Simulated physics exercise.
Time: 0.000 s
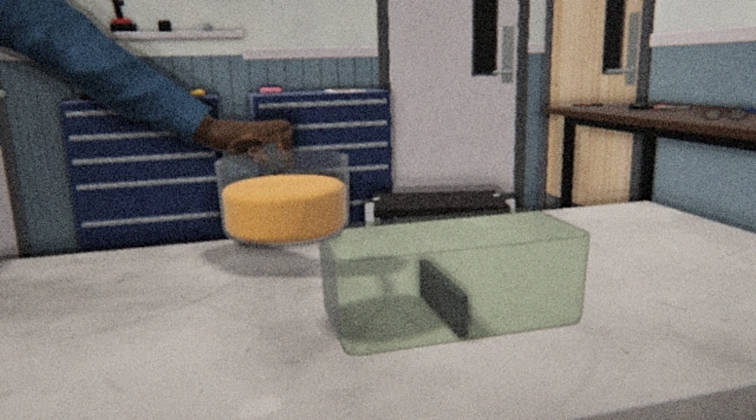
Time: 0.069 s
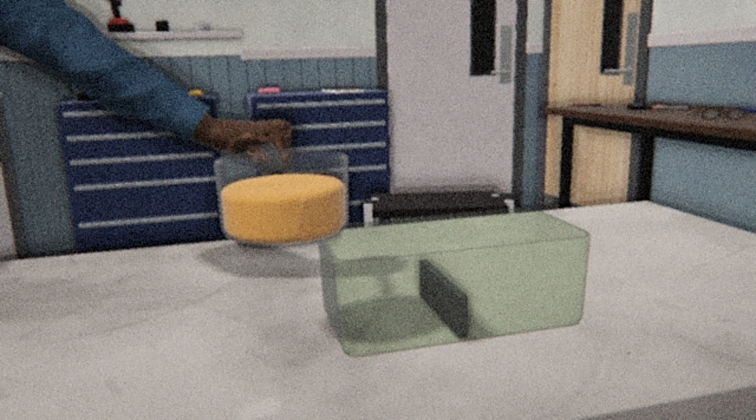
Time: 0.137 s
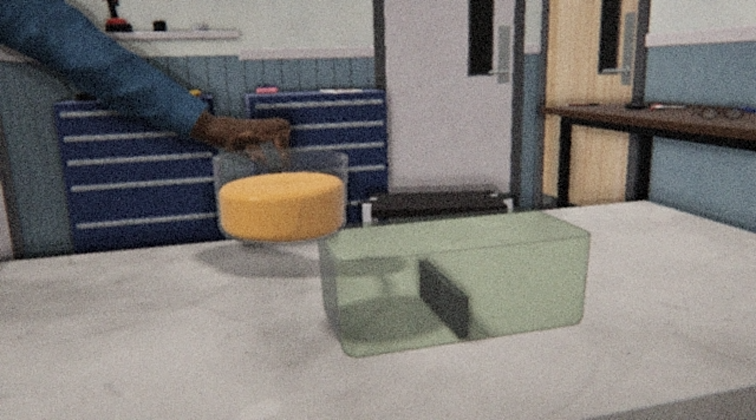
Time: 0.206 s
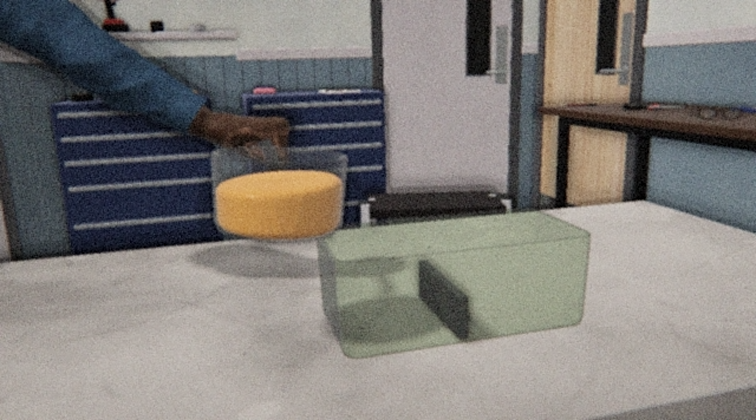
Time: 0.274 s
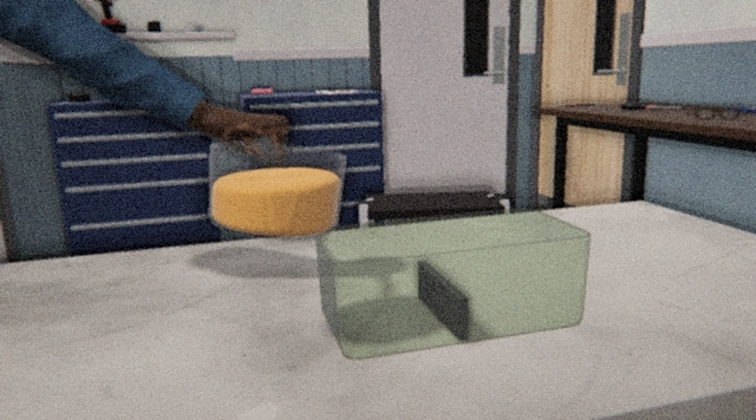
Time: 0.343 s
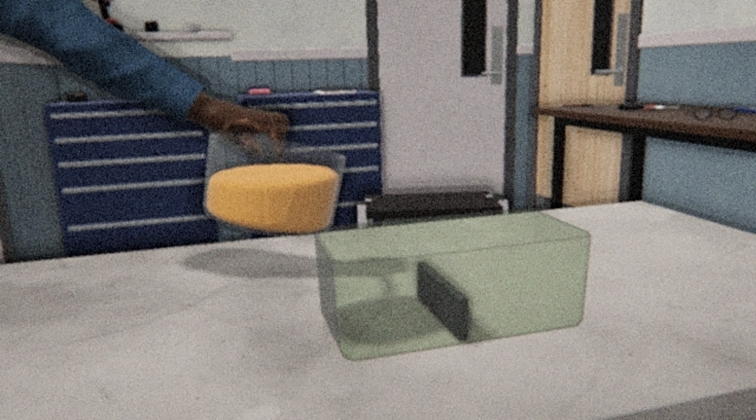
At first, a hand in a blue sleeve holds a clear pot of orange juice nearly upright, above and to the left of an empty, pale green oblong basin on the table. Then the hand gradually leans the pot slightly to the right, and the juice shifts gently inside it.
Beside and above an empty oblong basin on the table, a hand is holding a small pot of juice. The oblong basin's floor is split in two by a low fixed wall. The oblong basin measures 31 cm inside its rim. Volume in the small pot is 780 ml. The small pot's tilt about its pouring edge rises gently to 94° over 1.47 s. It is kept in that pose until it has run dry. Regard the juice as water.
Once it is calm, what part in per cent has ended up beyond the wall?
About 9 per cent ends up there.
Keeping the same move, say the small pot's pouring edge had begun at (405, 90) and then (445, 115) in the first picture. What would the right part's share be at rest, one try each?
Near 90 in a hundred on the first go and near 95 in a hundred on the second.
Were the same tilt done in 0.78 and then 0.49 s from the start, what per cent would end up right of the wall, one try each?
Some 30 and 40 per cent, in that order.
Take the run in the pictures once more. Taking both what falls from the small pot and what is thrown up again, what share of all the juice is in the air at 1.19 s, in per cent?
Airborne fraction: Approx. 20 %.
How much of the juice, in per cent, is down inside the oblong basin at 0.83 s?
Some 2 per cent.
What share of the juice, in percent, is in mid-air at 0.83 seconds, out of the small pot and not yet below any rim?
I'd put it at about 16 percent.
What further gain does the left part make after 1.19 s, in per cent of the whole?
Around 42 in a hundred.
After 0.83 s the tilt is 57° and 81 per cent is still to pour, 2 is left of the wall and 0 right of it.
After 1.19 s the tilt is 86° and 26 per cent is still to pour, 48 is left of the wall and 7 right of it.
After 1.56 s the tilt is 94° and 4 per cent is still to pour, 83 is left of the wall and 8 right of it.
After 1.97 s the tilt is 94° and 1 per cent is still to pour, 89 is left of the wall and 9 right of it.
In the end 90 per cent lies left of the wall, 9 right of it and 1 outside.
